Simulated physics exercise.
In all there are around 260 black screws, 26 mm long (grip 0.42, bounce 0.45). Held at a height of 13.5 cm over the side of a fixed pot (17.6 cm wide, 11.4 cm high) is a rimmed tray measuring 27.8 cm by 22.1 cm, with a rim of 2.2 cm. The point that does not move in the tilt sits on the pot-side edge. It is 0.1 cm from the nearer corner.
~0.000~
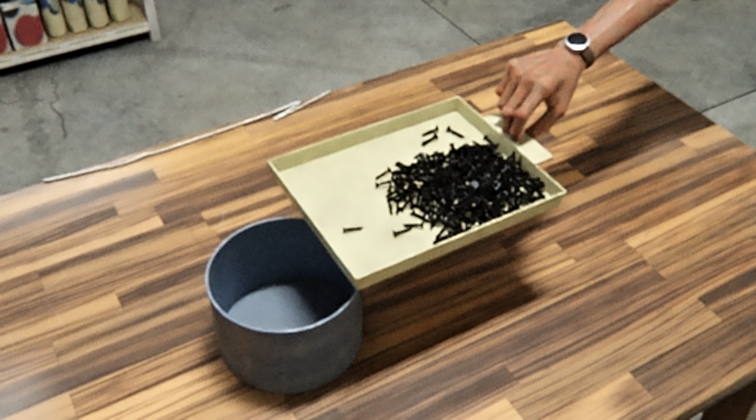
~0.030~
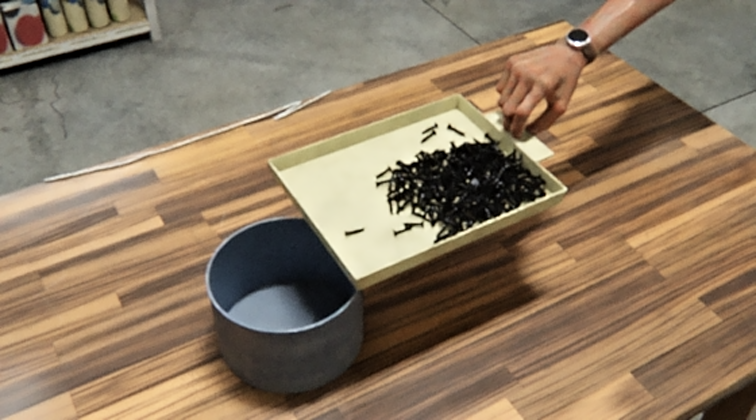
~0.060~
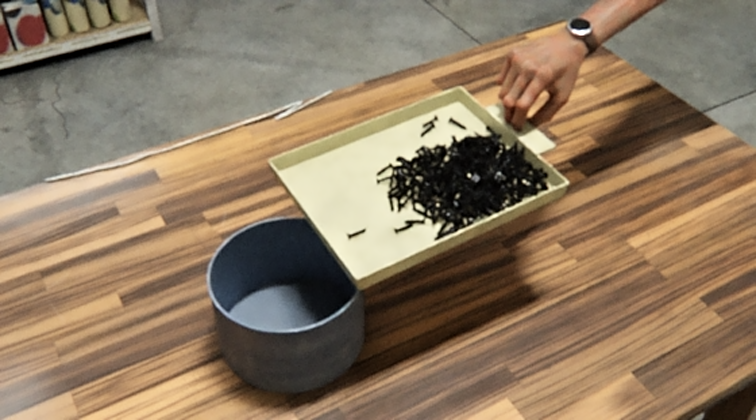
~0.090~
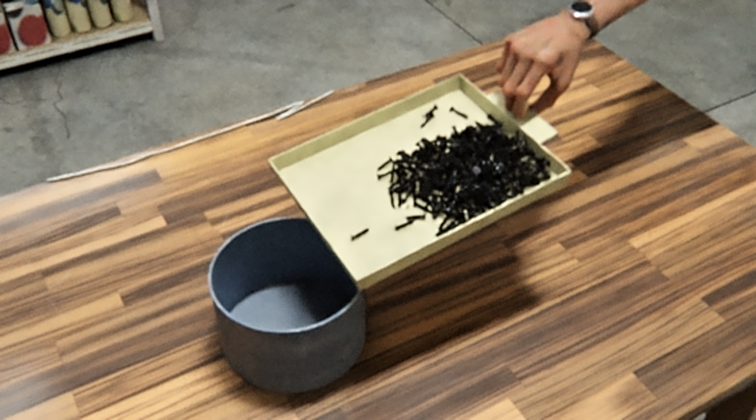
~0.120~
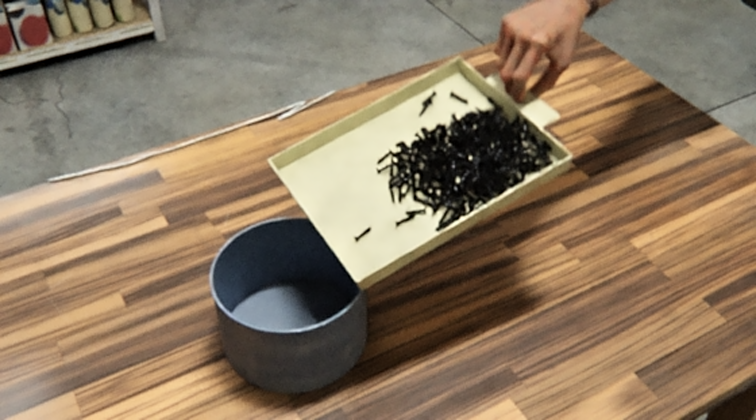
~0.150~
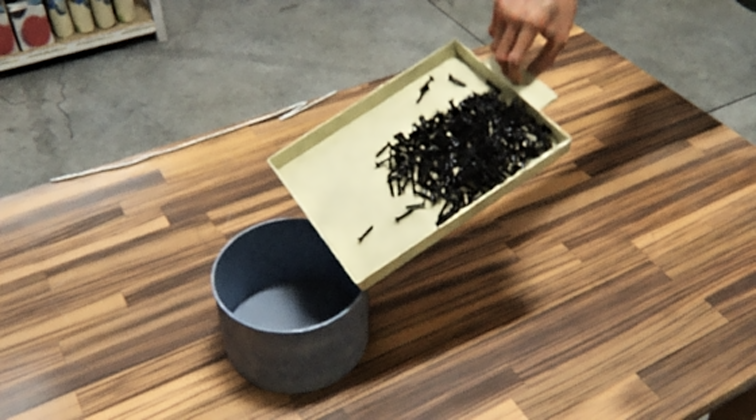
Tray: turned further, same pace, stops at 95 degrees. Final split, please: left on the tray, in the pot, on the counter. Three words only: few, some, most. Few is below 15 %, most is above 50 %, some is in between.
Tray - few, pot - most, counter - some.
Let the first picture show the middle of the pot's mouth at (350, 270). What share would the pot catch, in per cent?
Estimate: ~ 20 %.
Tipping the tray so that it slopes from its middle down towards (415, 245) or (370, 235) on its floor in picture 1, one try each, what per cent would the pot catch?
The share comes to roughly 0 in a hundred, then roughly 10 in a hundred.
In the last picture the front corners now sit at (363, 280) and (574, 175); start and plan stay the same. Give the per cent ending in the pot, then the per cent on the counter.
That works out as pot 0 and counter 100.
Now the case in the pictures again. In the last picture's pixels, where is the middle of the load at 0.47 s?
My estimate is roughly (318, 204).
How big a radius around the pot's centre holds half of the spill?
That comes to near 20 cm.
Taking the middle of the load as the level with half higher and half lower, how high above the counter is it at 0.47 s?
Median height: Approx. 22 cm.
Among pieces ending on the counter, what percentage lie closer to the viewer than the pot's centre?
Some 90 per cent.
After 0.34 s, tilt 59 degrees; the tray holds 100 %, the pot 0 %.
After 0.47 s, tilt 86 degrees; the tray holds 100 %, the pot 0 %.
After 0.72 s, tilt 95 degrees; the tray holds 0 %, the pot 70 %.
At rest (1.7 s), tray 0 %, pot 70 %, counter 30 %.
